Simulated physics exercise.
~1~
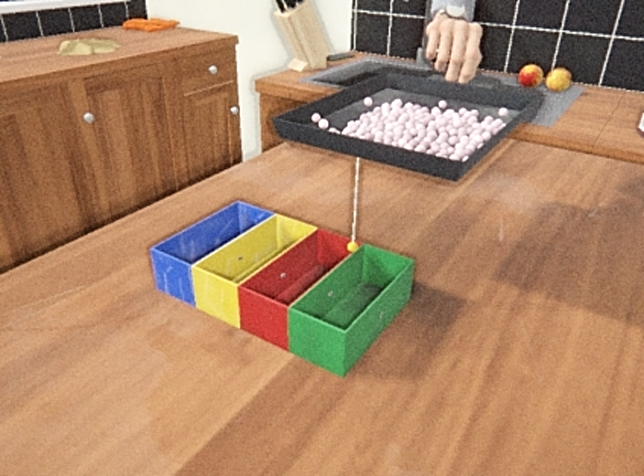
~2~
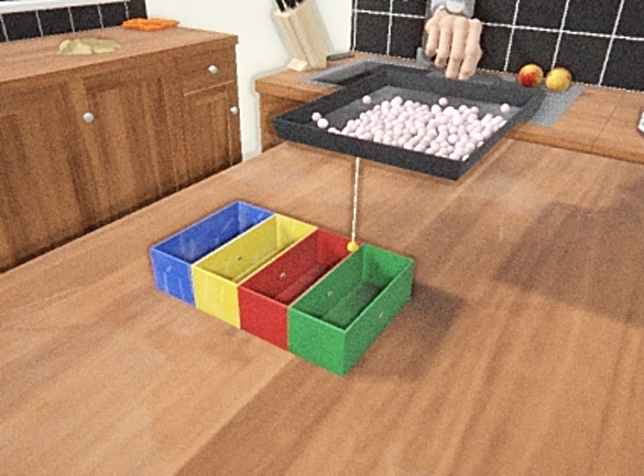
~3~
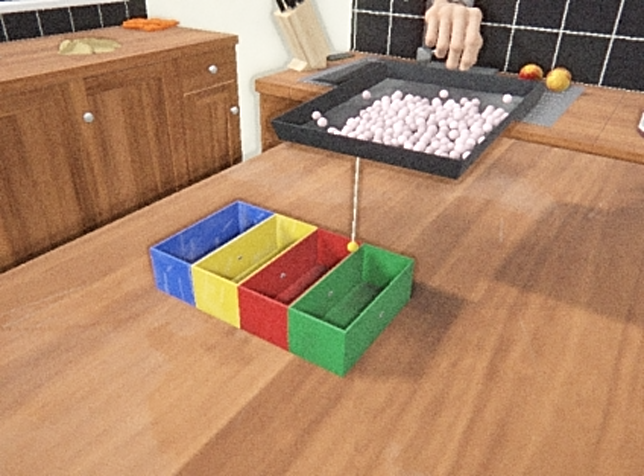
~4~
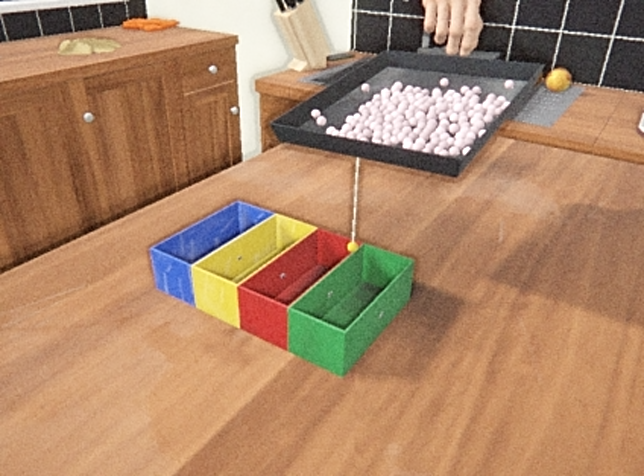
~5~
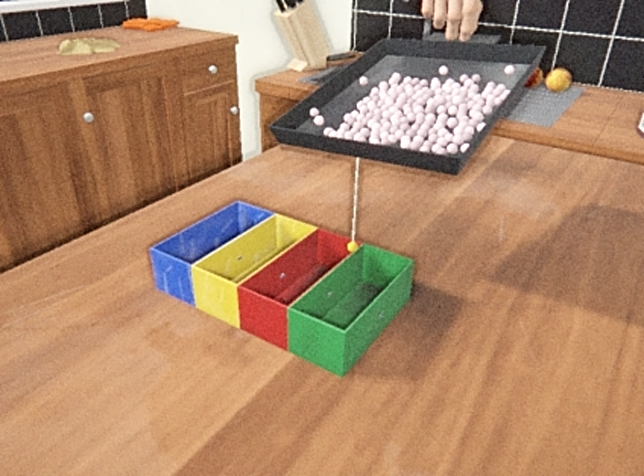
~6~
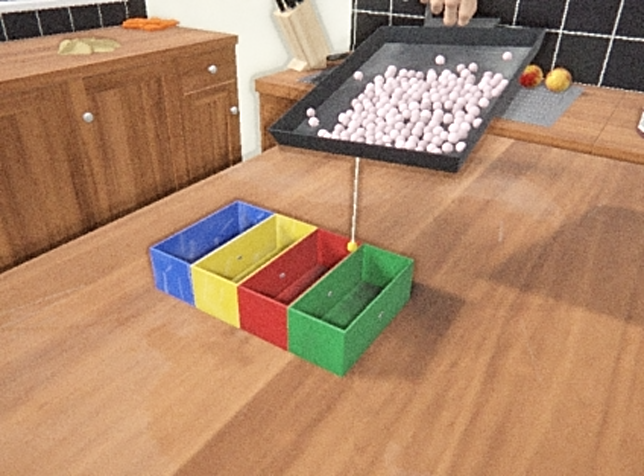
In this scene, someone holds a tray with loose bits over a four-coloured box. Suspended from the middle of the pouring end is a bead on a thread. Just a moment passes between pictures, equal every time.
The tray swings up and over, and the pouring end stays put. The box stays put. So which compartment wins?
The yellow one wins.
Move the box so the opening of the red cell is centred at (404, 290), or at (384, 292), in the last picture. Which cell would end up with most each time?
First the blue cell, then that blue cell.
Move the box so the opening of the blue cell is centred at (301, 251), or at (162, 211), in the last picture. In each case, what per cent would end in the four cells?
Near 60 and 70 percent respectively.
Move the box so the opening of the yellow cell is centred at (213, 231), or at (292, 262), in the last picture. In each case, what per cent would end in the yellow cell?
Trial 1 around 0 percent, trial 2 around 40 percent.
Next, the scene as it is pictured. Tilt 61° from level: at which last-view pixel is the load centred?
The middle of the pieces shows up near (347, 123).
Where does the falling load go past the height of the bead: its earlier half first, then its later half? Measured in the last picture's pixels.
It passes near (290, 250) first and then near (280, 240).
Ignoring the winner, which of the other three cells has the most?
The red cell.
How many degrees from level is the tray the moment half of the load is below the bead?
Around 95° at that moment.
Soon, tray tipped steeply; nearly all on the tray; a stray few in the yellow cell; a stray few falling or outside the box.
A while on, tray tipped right over; a small part on the tray; about a third in the yellow cell; about a quarter in the red cell; a small part in the green cell; a stray few in the blue cell; a small part falling or outside the box.
Towards the end, tray tipped past a quarter turn; about half in the yellow cell; about a quarter in the red cell; a small part in the green cell; a stray few in the blue cell; a stray few falling or outside the box.
Finally, tray tipped past a quarter turn; about half in the yellow cell; about a quarter in the red cell; a small part in the green cell; a stray few in the blue cell; a stray few outside the box.
